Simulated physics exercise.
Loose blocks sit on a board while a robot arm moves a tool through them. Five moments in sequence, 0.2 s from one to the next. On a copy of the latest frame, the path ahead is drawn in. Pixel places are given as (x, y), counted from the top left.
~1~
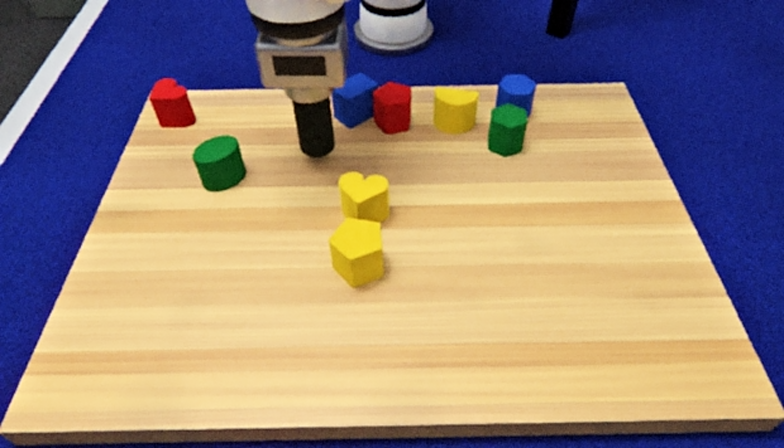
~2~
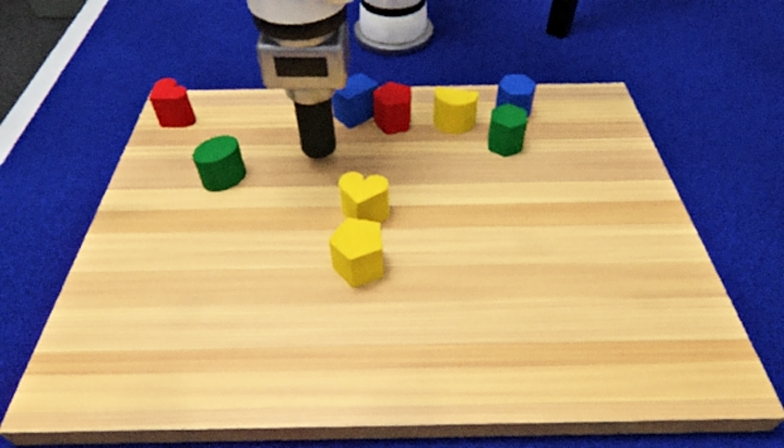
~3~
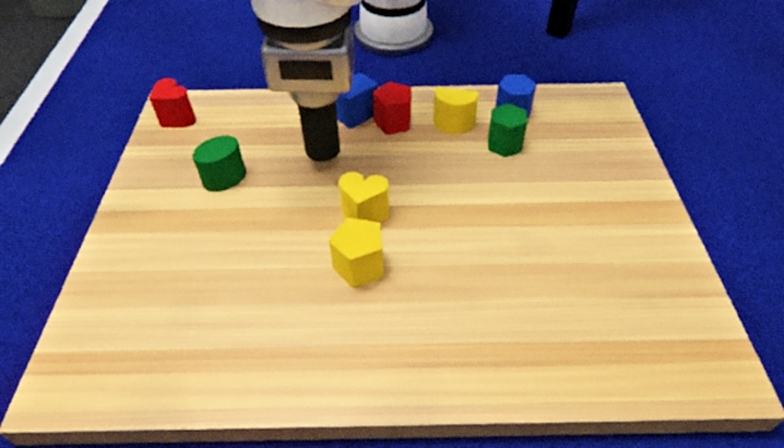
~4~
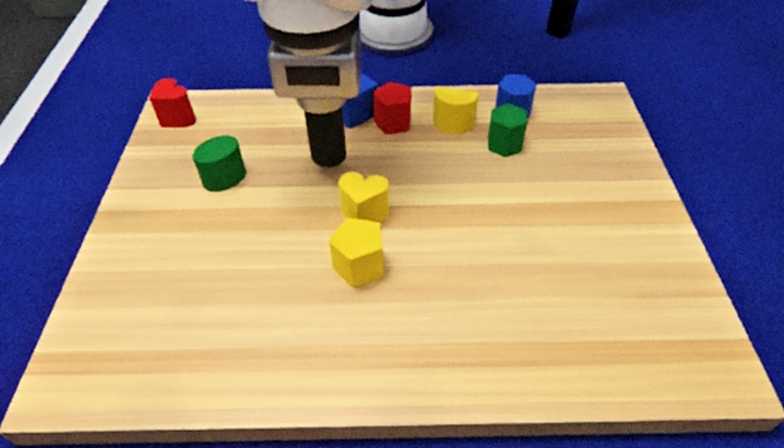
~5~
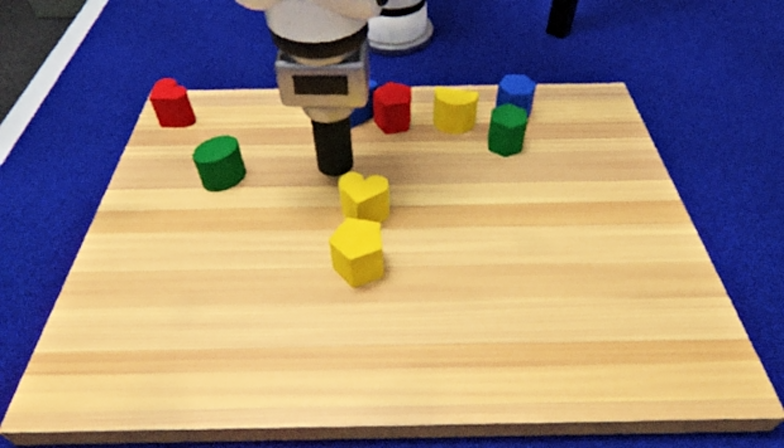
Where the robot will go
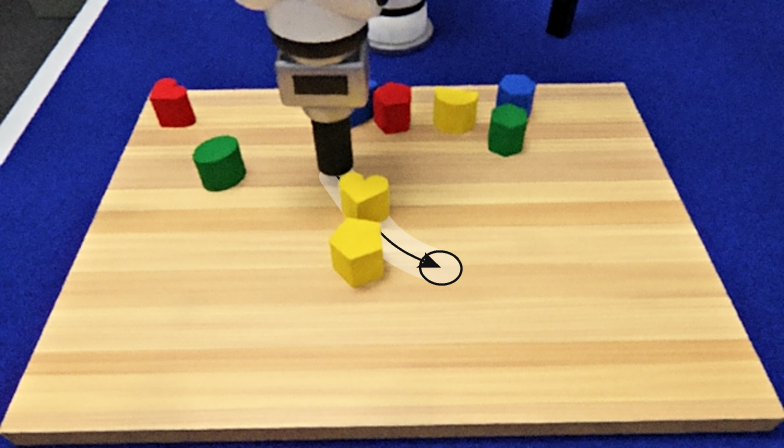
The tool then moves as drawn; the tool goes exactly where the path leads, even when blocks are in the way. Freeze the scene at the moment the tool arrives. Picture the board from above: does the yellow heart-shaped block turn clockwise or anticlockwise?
From overhead, the rotation is counterclockwise.
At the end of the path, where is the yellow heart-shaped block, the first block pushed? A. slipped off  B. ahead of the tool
Option B.
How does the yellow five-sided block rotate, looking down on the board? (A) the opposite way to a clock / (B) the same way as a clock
My answer is option B.
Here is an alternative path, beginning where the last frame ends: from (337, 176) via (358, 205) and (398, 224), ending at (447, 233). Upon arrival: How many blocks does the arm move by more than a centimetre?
It looks like one block will be pushed more than about 1 cm.
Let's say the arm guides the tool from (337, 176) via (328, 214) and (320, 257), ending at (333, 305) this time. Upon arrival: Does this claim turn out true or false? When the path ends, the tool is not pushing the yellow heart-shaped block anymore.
Answer: True.
The drawn path runs from (337, 176) via (361, 208) and (391, 243), ending at (441, 268).
The first path, step by step. One third of the way, tool at (361, 198); yellow heart-shaped block at (381, 205), turned 15° anticlockwise.
Two thirds of the way, tool at (392, 232); yellow five-sided block at (358, 242), turned 20° clockwise; yellow heart-shaped block at (422, 231), turned 65° anticlockwise.
At the end, tool at (442, 257); yellow five-sided block at (358, 242), turned 20° clockwise; yellow heart-shaped block at (476, 258), turned 65° anticlockwise.
